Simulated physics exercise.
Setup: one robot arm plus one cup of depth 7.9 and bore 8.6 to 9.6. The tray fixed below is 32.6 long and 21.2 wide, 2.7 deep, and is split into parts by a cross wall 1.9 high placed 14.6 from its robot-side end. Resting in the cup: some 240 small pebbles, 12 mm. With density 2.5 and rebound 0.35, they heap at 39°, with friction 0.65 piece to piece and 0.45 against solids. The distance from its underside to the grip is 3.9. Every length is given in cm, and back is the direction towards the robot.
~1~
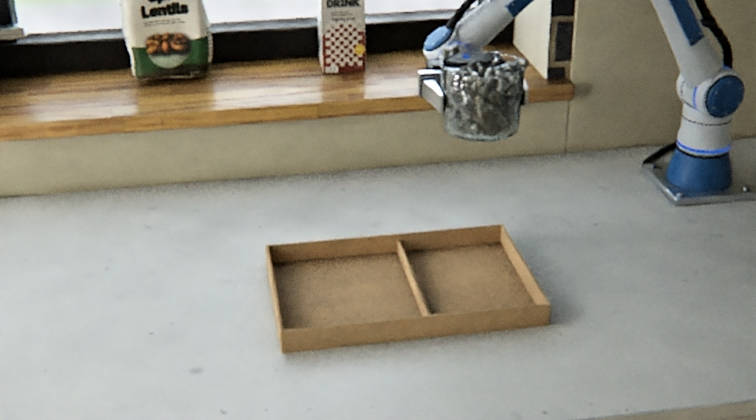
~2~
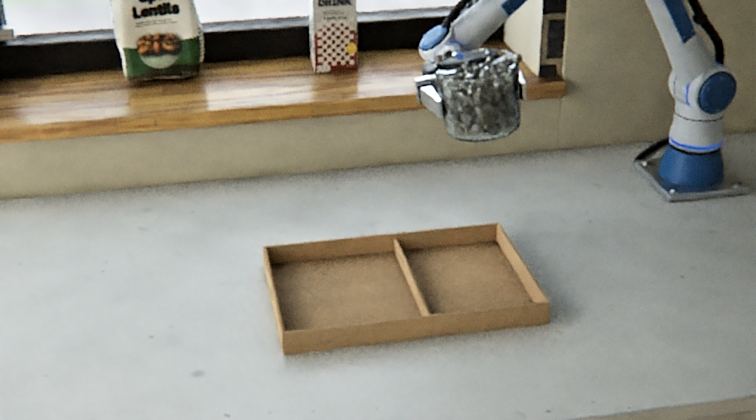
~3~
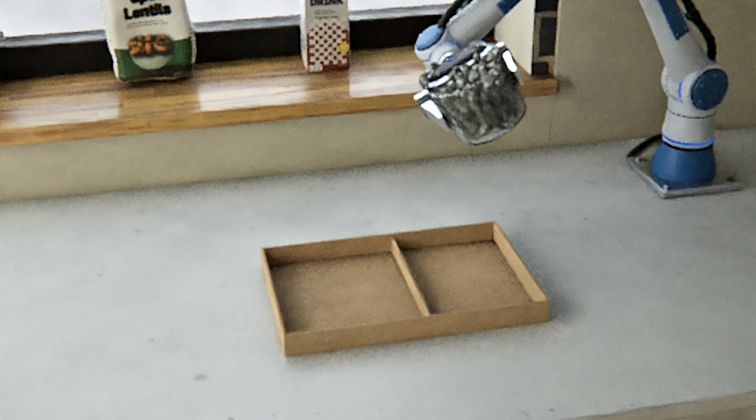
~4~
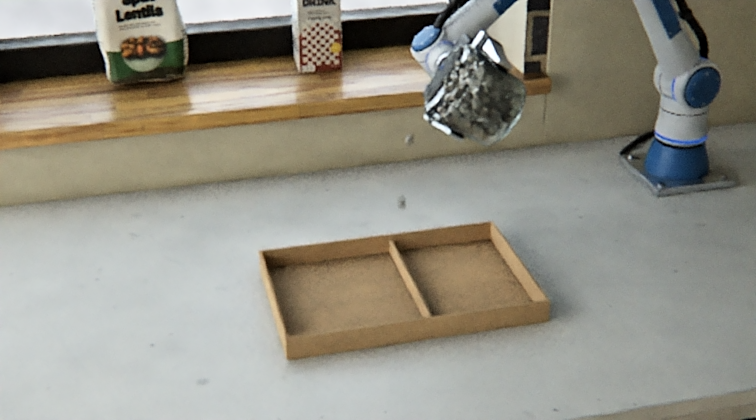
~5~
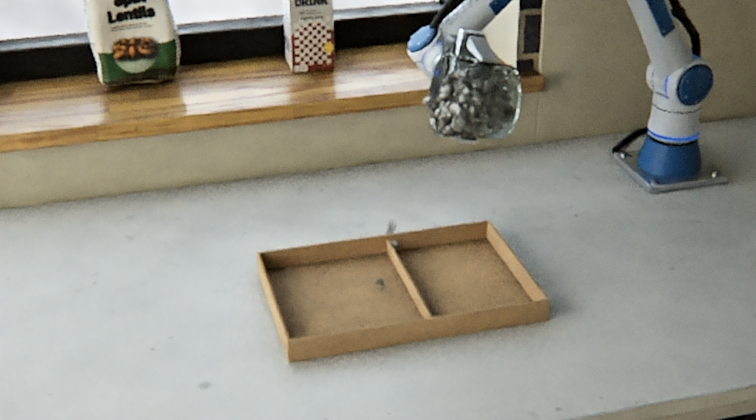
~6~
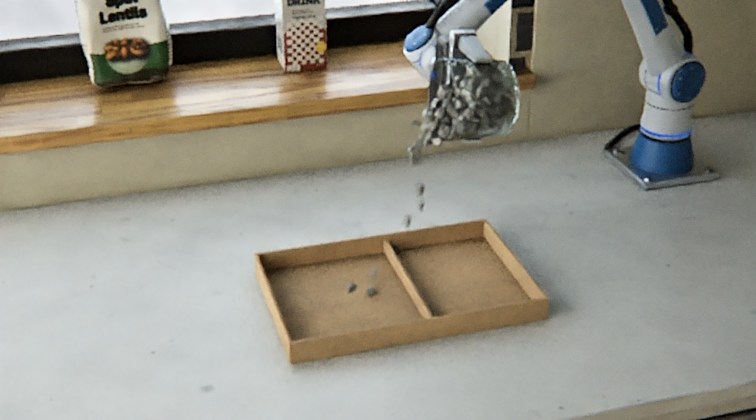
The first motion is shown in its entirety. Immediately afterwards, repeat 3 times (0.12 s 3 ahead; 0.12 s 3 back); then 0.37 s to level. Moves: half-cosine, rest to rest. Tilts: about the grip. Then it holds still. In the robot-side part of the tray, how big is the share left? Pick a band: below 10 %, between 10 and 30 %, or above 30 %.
The share falls between 10 and 30 %.
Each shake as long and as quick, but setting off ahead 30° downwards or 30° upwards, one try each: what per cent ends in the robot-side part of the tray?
Roughly 15 per cent, then 15 per cent.
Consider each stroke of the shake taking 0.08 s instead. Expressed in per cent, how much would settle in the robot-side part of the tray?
10 %.
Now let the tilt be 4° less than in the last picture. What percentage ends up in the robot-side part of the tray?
Roughly 10 percent.
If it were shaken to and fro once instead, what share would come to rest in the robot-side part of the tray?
Then roughly 10 percent.
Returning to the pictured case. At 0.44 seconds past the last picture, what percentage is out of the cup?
I'd put it at some 50 per cent at that point.
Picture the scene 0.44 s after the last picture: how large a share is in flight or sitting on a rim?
Roughly 8 per cent.
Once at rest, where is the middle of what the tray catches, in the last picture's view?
Approximately (377, 293) in pixels.
Then, 0.44 s on, tilted 85° forward, highest piece 27 above the table; 118 in the cup, 82 in the far-side part, 19 in the robot-side part, 20 in flight or on a rim.
Then, 0.87 s on, tilted 54° forward, highest piece 27 above the table; 138 in the far-side part, 58 in the cup, 43 in the robot-side part.
Then, 1.29 s on, level, highest piece 29 above the table; 138 in the far-side part, 58 in the cup, 43 in the robot-side part.
Then, 2.34 s on, level, highest piece 29 above the table; 138 in the far-side part, 58 in the cup, 43 in the robot-side part.
In the end, 138 in the far-side part, 58 in the cup, 43 in the robot-side part. That is 18 % in the robot-side part of the tray.
